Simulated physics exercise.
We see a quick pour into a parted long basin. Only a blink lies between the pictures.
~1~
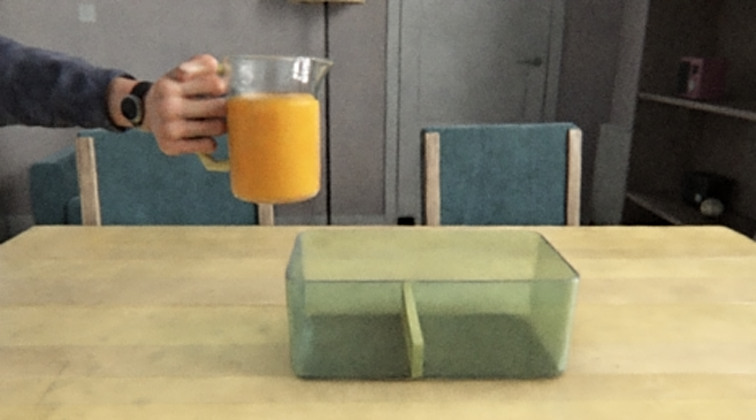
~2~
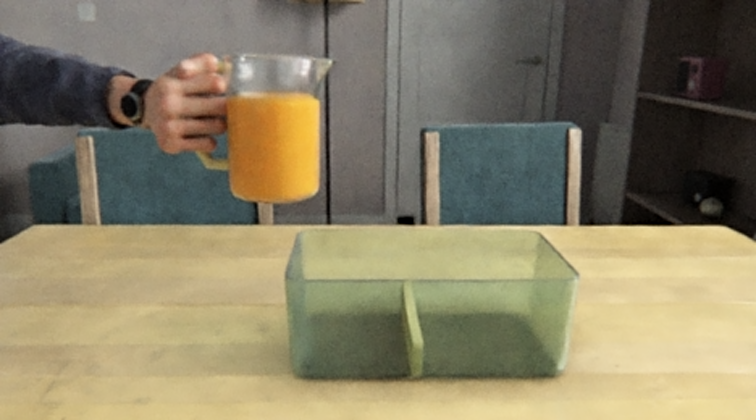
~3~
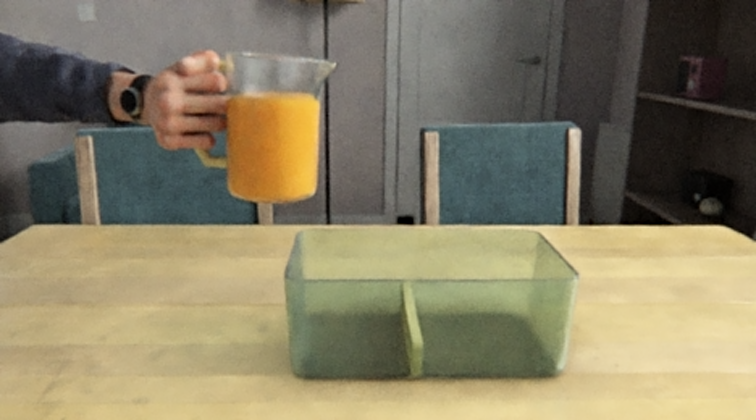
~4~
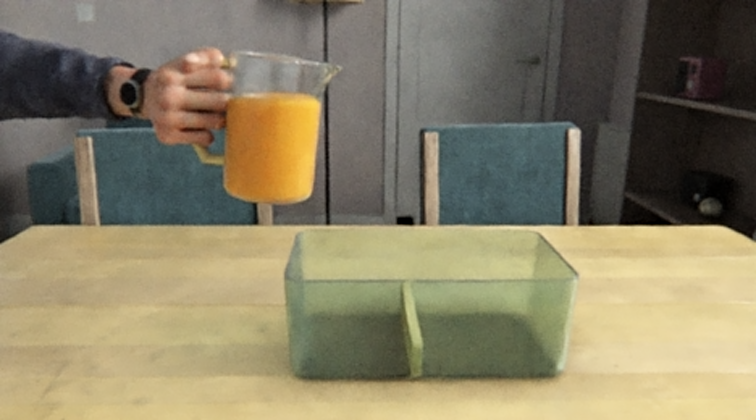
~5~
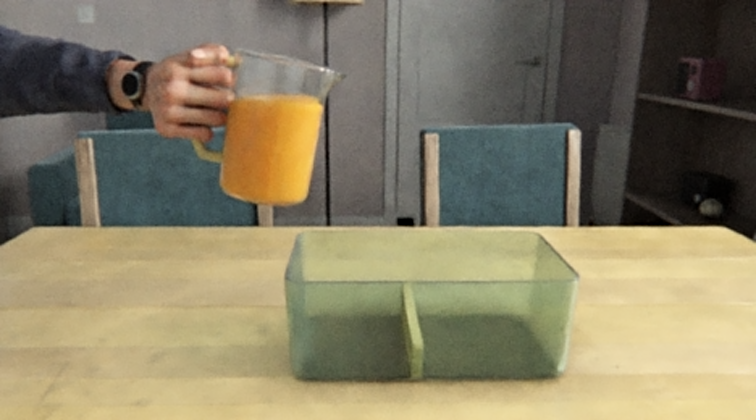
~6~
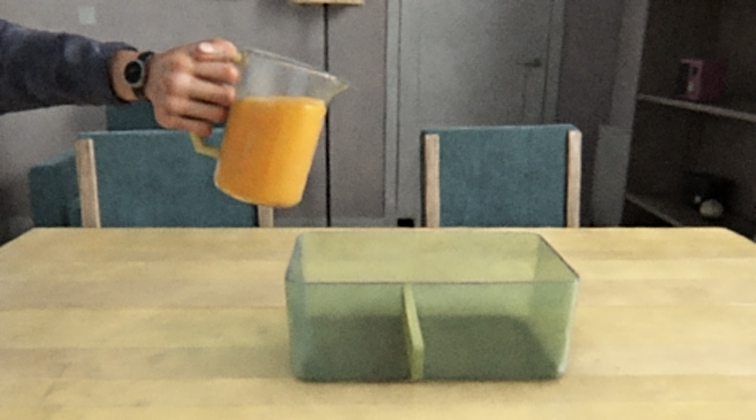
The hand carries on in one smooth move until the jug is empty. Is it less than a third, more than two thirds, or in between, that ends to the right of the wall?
In the end between a third and two thirds is right of the wall.
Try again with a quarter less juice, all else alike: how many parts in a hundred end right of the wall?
About 35 per cent.
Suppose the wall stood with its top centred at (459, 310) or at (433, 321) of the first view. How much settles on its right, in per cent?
First some 5, then 15 per cent.
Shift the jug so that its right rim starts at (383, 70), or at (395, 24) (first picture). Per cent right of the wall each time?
The first gives 95 %, the second 95 %.
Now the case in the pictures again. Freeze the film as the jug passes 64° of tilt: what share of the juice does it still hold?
Roughly 95 in a hundred.
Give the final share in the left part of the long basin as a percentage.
Some 40 per cent.
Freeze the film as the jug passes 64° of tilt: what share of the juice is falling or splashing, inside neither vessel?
Near 5 %.
A moment on, the jug is tipped part way and 94 per cent is still to pour, 0 is left of the wall and 0 right of it.
Next, the jug is tipped on its side and 55 per cent is still to pour, 6 is left of the wall and 20 right of it.
Then the jug is tipped on its side and 17 per cent is still to pour, 22 is left of the wall and 53 right of it.
Later the jug is tipped on its side and 4 per cent is still to pour, 37 is left of the wall and 56 right of it.
In the end 41 per cent lies left of the wall, 57 right of it and 1 outside.
